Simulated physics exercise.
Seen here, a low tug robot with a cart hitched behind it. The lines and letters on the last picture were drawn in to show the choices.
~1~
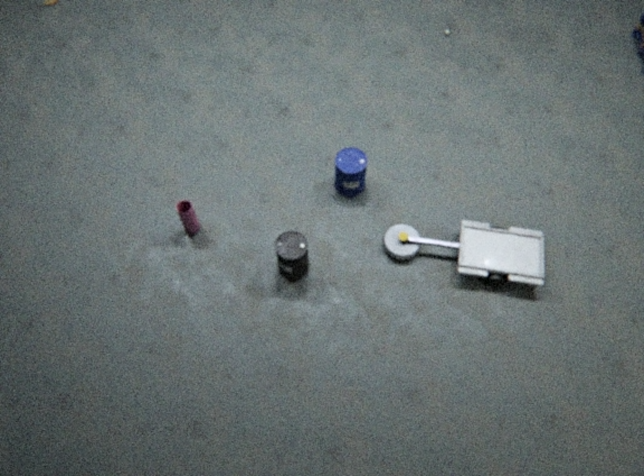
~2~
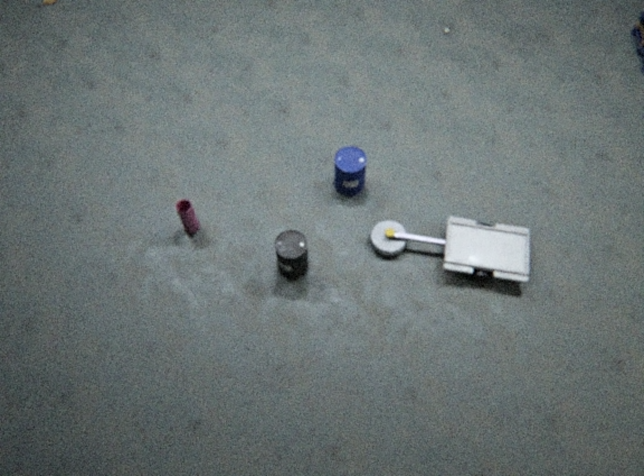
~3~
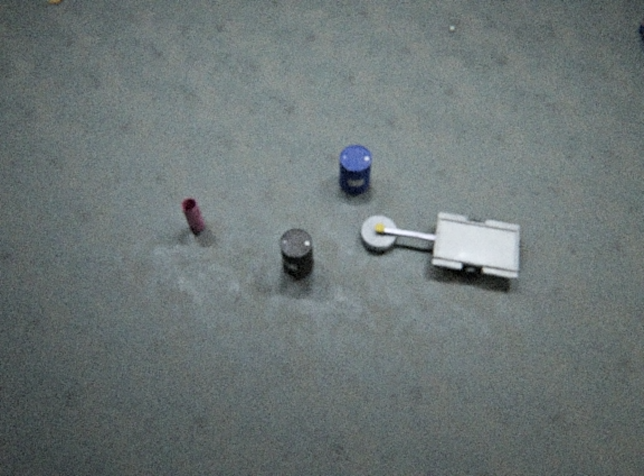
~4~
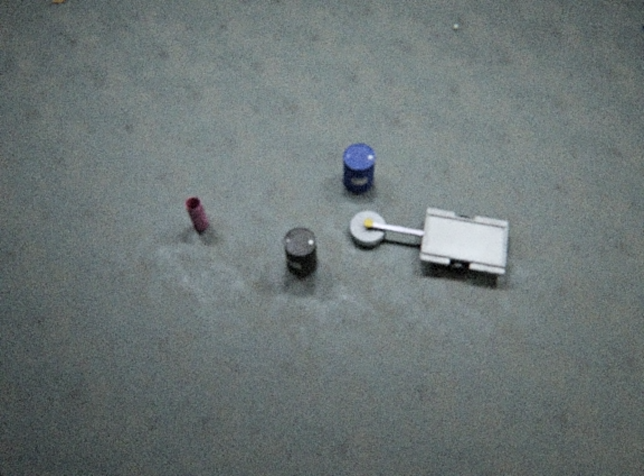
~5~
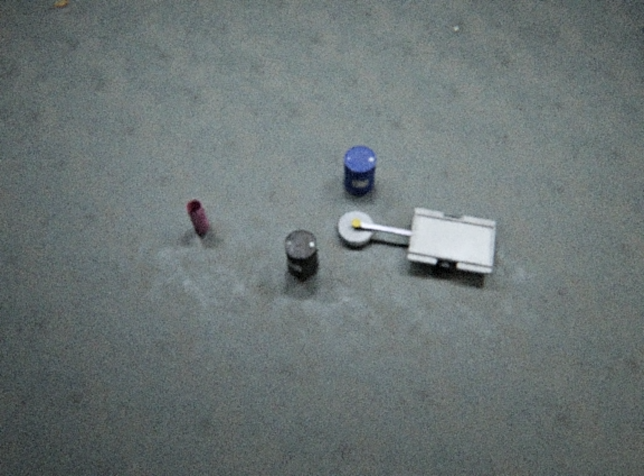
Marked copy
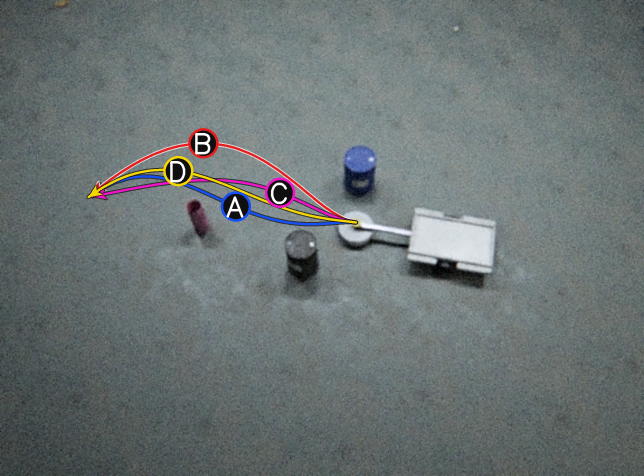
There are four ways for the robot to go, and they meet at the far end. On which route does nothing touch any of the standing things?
Route D.
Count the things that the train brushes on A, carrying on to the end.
Two.
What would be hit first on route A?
First the black drum.
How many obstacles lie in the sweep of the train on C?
It touches one.
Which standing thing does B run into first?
First the blue drum.
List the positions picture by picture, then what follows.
In the first picture, black drum (294, 266); blue drum (350, 185); pink post (193, 228).
In the second picture, robot (389, 237); white cart (487, 248); black drum (293, 265).
In the third picture, robot (379, 232); white cart (477, 244); pink post (197, 226).
In the fourth picture, robot (368, 227); white cart (465, 240); blue drum (358, 181).
In the fifth picture, robot (356, 227); white cart (452, 239); black drum (303, 265); blue drum (359, 184); pink post (202, 227).
On the marked copy, A from (356, 223) via (220, 199) to (92, 195); B from (356, 223) via (233, 147) to (92, 194); C from (356, 223) via (226, 181) to (93, 196); D from (356, 223) via (224, 184) to (89, 197).
Following D. Soon after the start, robot (260, 204), cart (349, 221).
Later, robot (173, 176), cart (254, 193).
In the end, robot (92, 202), cart (181, 185); nothing has been touched.
As for the rest, A meets the black drum and pink post; B meets the blue drum; C meets the pink post.
